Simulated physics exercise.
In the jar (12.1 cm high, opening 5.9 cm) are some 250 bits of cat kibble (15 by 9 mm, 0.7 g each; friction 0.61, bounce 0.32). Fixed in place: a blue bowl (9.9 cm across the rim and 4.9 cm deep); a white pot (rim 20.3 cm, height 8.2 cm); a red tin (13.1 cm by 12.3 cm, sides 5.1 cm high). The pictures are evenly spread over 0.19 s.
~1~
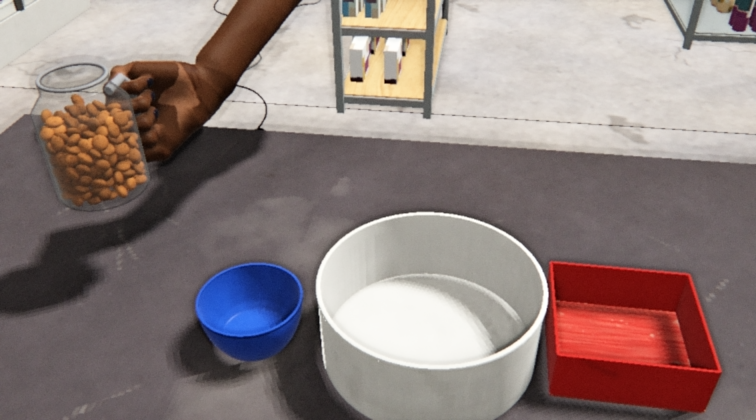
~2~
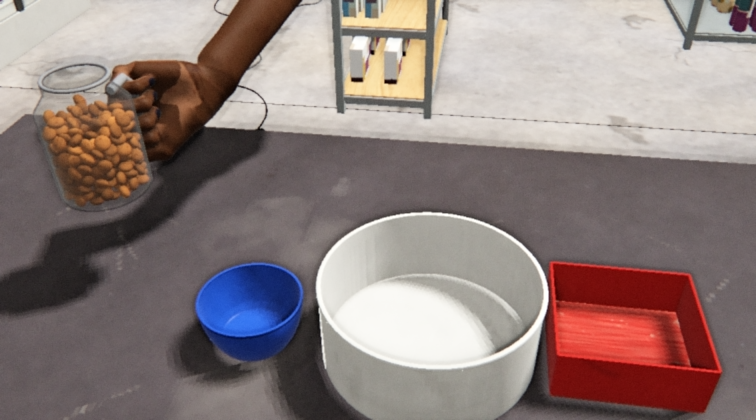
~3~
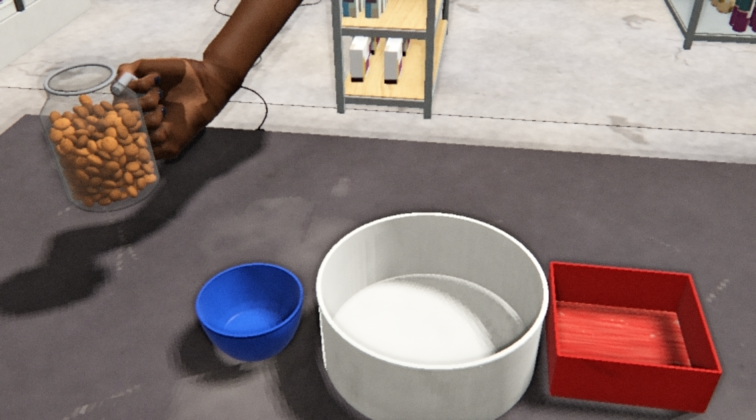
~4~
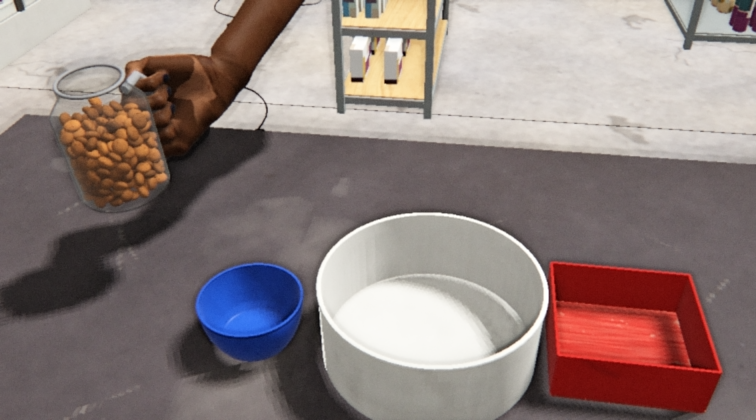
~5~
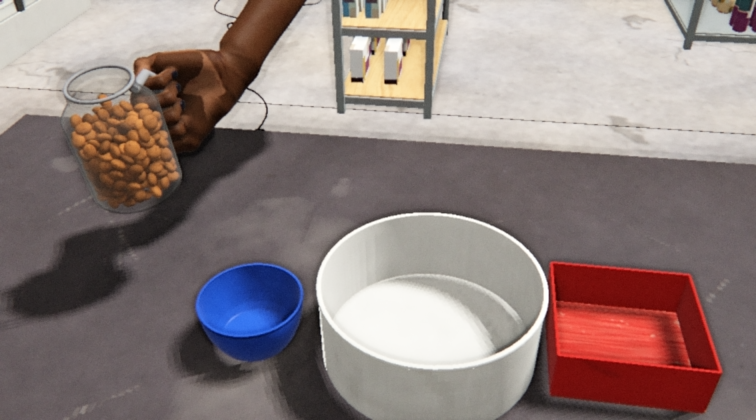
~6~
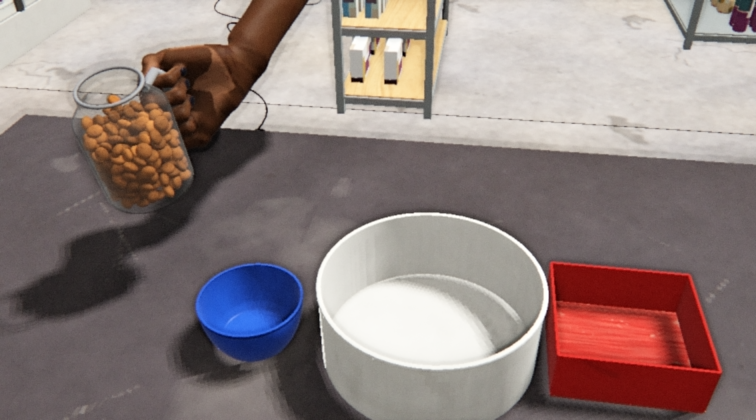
In this clip, a hand holds a clear jar of small brown pieces above a dark surface with a blue bowl, white pot and red tin, moving the jar slightly to the right while gradually tilting it.
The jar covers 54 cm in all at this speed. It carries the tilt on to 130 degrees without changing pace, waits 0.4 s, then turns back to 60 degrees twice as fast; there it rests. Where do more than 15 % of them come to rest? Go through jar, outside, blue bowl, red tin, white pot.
Jar: Above, outside: Below, blue bowl: Below, red tin: Above, white pot: Below.
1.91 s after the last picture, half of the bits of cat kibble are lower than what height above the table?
About 14 cm.
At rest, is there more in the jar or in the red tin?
The larger share is in the jar.
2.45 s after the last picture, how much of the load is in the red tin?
About 40 per cent by then.
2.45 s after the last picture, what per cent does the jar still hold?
About 55 per cent.
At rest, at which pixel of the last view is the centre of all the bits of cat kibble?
Near (654, 238).
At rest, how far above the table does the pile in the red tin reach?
Roughly 3.0 cm.
Then, 0.73 s after the last picture, tilt 77 degrees; jar 100 %; middle of all pieces near (364, 152).
Then, 1.35 s after the last picture, tilt 129 degrees; jar 90 %, white pot 5 %; middle of all pieces near (566, 179).
Then, 1.91 s after the last picture, tilt 119 degrees; jar 55 %, red tin 35 %, white pot 5 %; middle of all pieces near (640, 257).
Then, 2.45 s after the last picture, tilt 60 degrees; jar 55 %, red tin 40 %, white pot 5 %; middle of all pieces near (637, 273).
In the end, jar 55 %, outside 0 %, blue bowl 0 %, red tin 40 %, white pot 5 %.
